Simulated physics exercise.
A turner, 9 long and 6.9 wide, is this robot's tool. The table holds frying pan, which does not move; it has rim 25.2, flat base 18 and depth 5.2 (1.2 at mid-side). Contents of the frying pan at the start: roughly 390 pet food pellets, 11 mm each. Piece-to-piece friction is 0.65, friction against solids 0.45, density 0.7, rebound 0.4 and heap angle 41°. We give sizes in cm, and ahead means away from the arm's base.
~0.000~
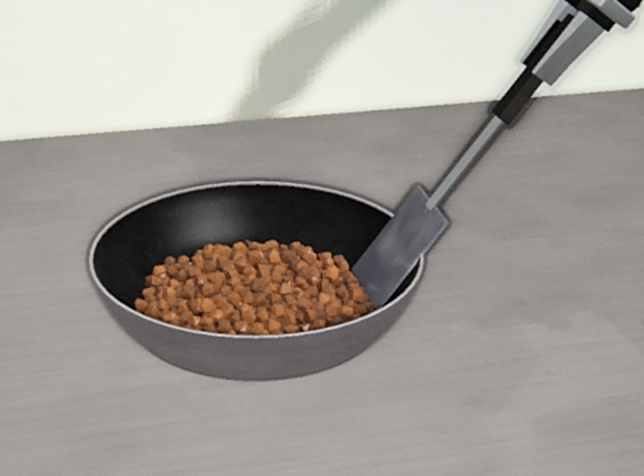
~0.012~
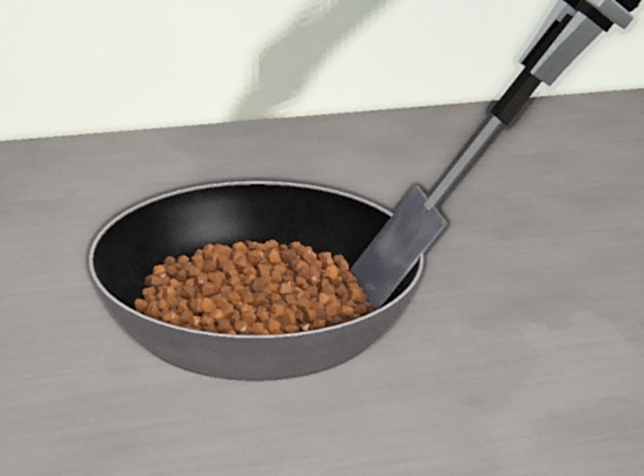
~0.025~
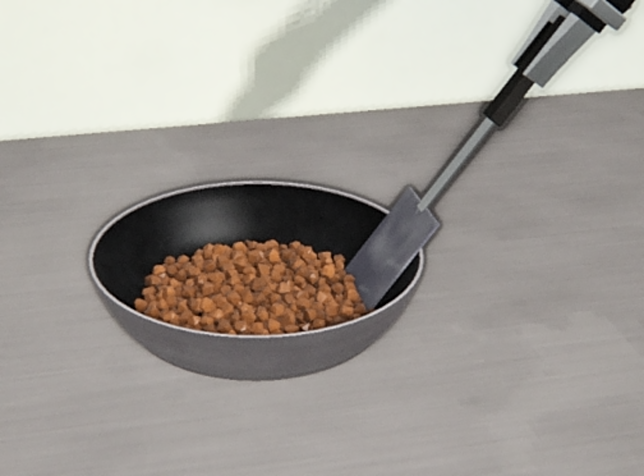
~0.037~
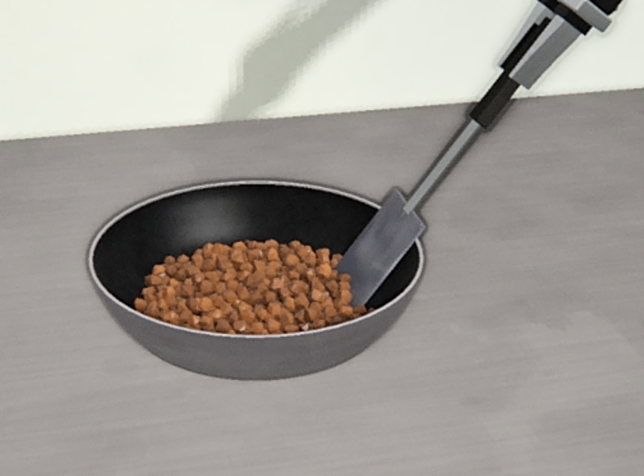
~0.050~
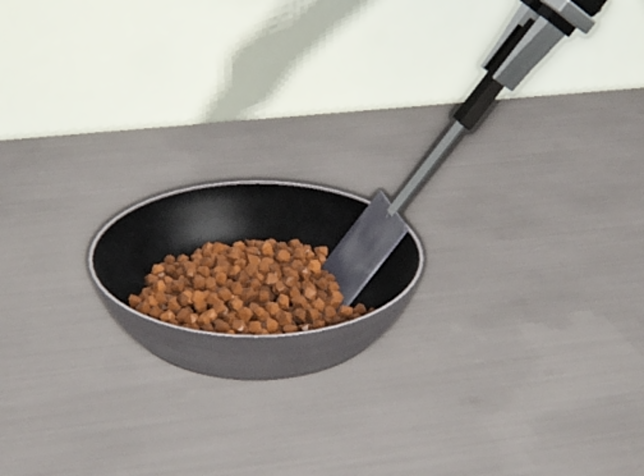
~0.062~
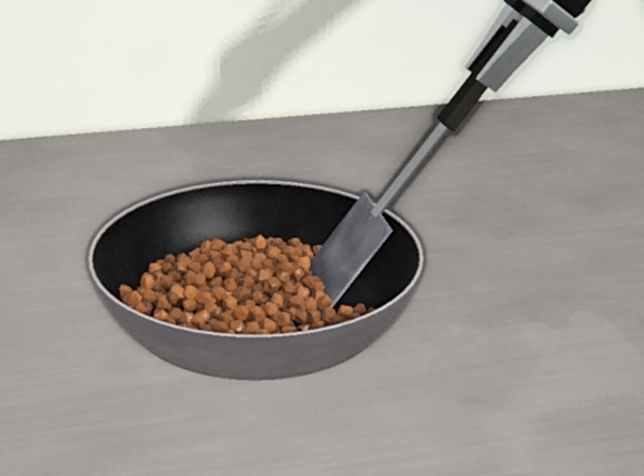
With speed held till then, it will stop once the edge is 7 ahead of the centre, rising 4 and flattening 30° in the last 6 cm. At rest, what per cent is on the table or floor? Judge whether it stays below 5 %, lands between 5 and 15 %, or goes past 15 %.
It lands between 5 and 15 %.
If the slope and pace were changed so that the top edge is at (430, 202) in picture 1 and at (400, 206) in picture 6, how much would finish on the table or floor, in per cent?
Roughly 0 %.
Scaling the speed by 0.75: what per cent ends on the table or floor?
About 0 per cent.
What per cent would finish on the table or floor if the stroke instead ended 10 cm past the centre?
Roughly 20 %.
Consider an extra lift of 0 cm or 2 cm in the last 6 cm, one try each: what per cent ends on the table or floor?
0 and 5 per cent.
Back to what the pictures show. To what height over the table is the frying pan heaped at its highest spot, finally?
It reaches around 6.0 cm.
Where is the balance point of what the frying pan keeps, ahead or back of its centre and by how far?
4.5 cm ahead.
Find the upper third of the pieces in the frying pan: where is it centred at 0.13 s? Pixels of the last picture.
It is centred at about (173, 282).
By 0.10 s, sloping 53°, highest piece 6 above the table; 391 in the frying pan.
By 0.13 s, sloping 43°, highest piece 6 above the table; 391 in the frying pan.
By 0.35 s, sloping 23°, highest piece 6 above the table; 360 in the frying pan, 26 on the table or floor, 5 on the blade or in flight.
By 1.40 s, sloping 23°, highest piece 6 above the table; 360 in the frying pan, 31 on the table or floor.
Final count, 360 in the frying pan, 31 on the table or floor. That is 8 % on the table or floor.
